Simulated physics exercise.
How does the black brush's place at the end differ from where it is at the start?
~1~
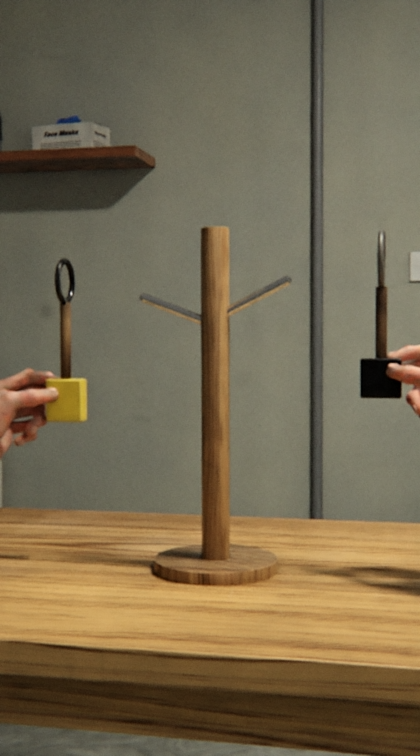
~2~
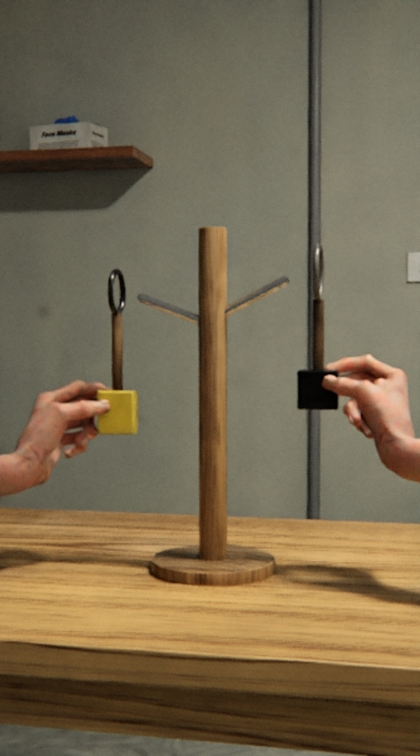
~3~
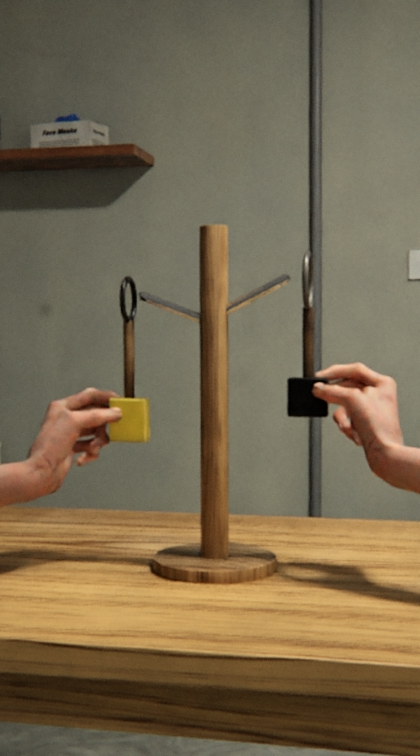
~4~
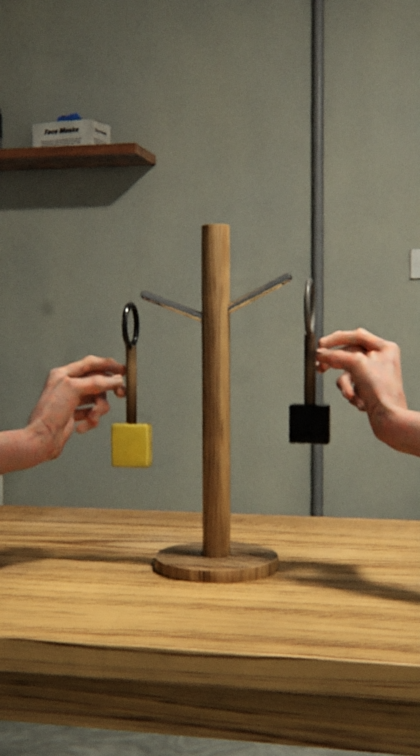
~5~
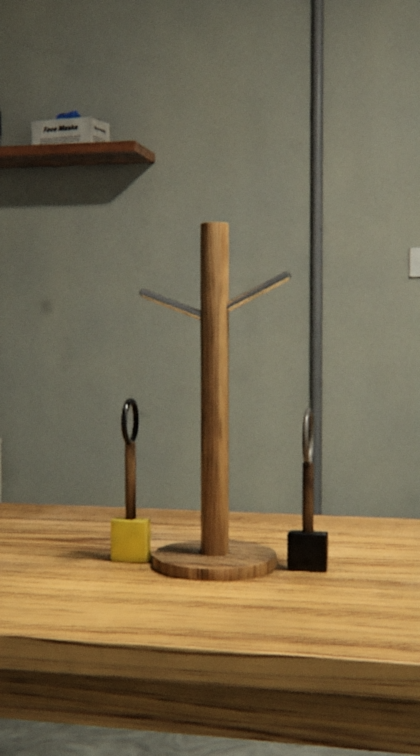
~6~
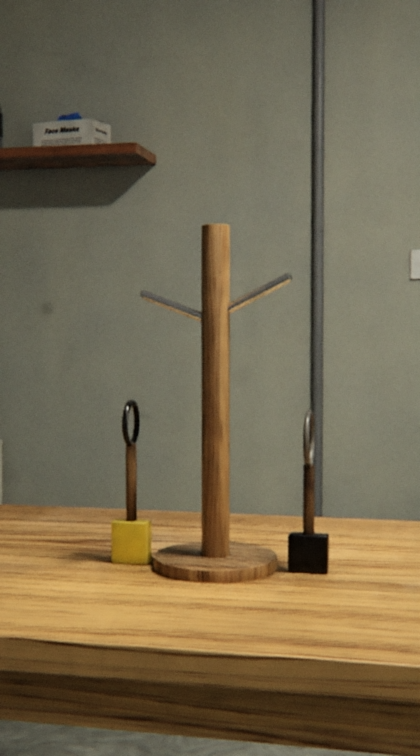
At the start the black brush is held up in a hand at the right, out beyond the peg. By the end it is lower and closer to the stand, upright on the table just right of the base.
